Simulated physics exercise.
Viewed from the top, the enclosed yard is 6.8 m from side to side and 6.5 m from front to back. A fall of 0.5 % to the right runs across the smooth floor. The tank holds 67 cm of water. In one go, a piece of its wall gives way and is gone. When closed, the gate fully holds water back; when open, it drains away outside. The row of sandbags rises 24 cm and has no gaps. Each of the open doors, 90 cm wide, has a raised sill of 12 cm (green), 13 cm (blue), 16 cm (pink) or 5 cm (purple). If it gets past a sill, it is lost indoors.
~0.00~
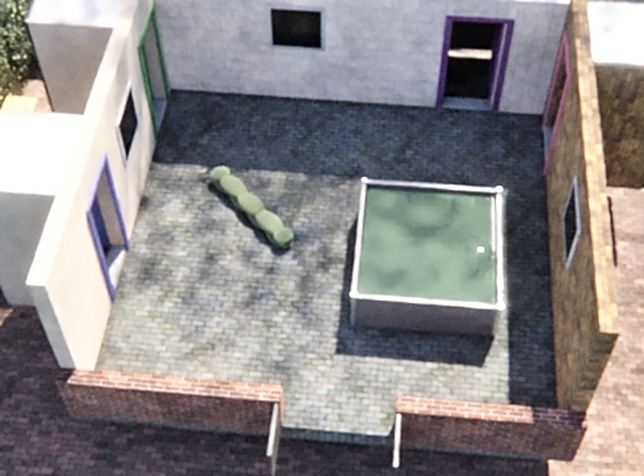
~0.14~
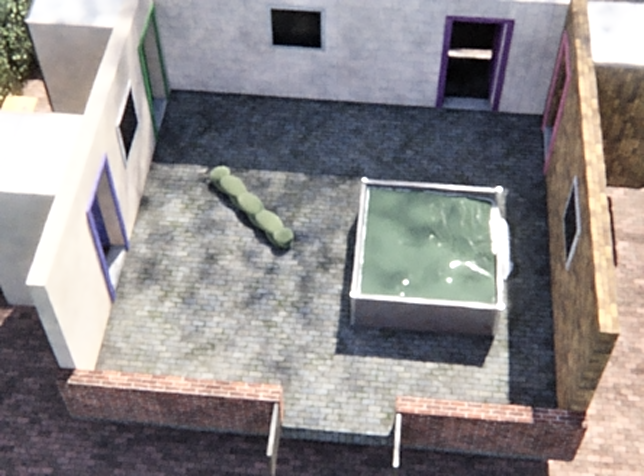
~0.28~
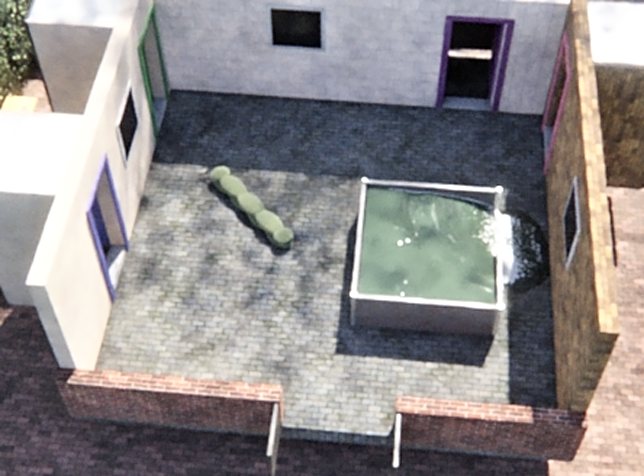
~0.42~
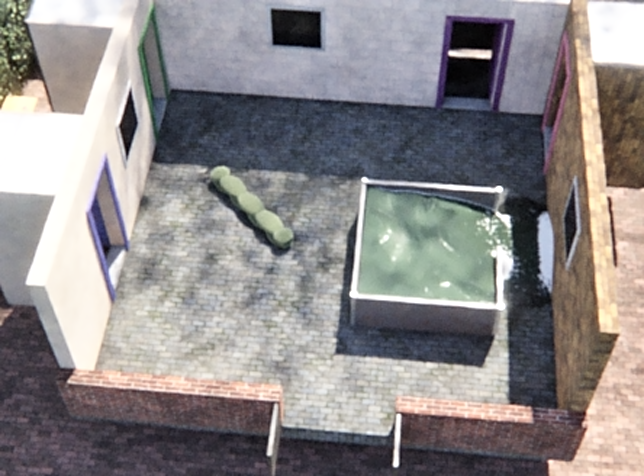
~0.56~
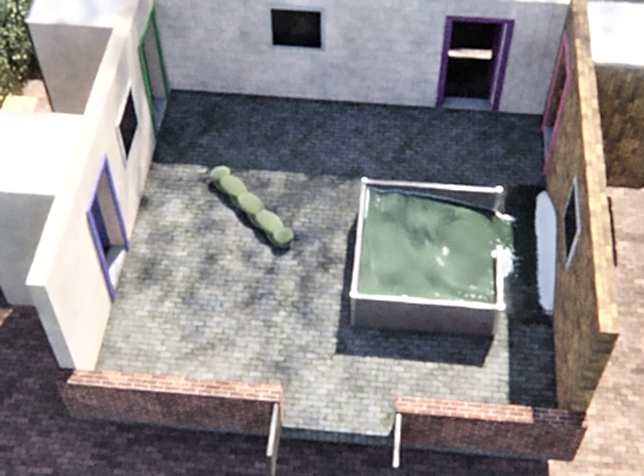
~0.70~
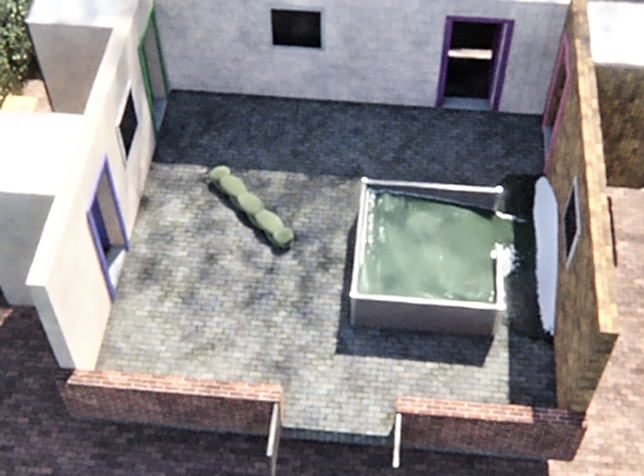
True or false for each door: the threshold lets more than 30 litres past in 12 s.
Green door false, blue door false, pink door false, purple door true.
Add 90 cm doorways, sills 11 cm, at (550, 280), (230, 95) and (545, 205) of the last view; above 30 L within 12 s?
Door 1: Higher; door 2: Lower; door 3: Higher.
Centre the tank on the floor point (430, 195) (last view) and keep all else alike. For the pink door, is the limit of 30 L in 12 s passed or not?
So then, pink goes beyond.
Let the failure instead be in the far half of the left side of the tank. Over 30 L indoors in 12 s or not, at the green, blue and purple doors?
Then: Green beyond it, blue short of it, purple short of it.
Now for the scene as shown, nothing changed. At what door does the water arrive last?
That's the blue door.
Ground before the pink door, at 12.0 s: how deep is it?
It's about 6.0 cm.
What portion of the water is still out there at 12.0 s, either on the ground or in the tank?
Remaining: Roughly 86 %.
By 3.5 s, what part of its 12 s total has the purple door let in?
By that time, around 45 per cent.
After 1.4 s water covers 15 % of the floor and is deepest (56 cm) near (539, 245); green door not reached, blue door not reached, pink door 11 cm at the sill, 0 L in, purple door not reached.
After 2.2 s water covers 20 % of the floor and is deepest (46 cm) near (539, 254); green door not reached, blue door not reached, pink door 12 cm at the sill, 0 L in, purple door 21 cm at the sill, 35 L in.
After 3.5 s water covers 40 % of the floor and is deepest (32 cm) near (539, 254); green door not reached, blue door not reached, pink door 12 cm at the sill, 1 L in, purple door 18 cm at the sill, 140 L in.
After 7.0 s water covers 90 % of the floor and is deepest (18 cm) near (539, 254); green door 10 cm at the sill, 0 L in, blue door 10 cm at the sill, 0 L in, pink door 9 cm at the sill, 7 L in, purple door 11 cm at the sill, 264 L in.
After 12.0 s water covers 95 % of the floor and is deepest (10 cm) near (222, 405); green door 6 cm at the sill, 0 L in, blue door 7 cm at the sill, 0 L in, pink door 6 cm at the sill, 7 L in, purple door 7 cm at the sill, 305 L in.
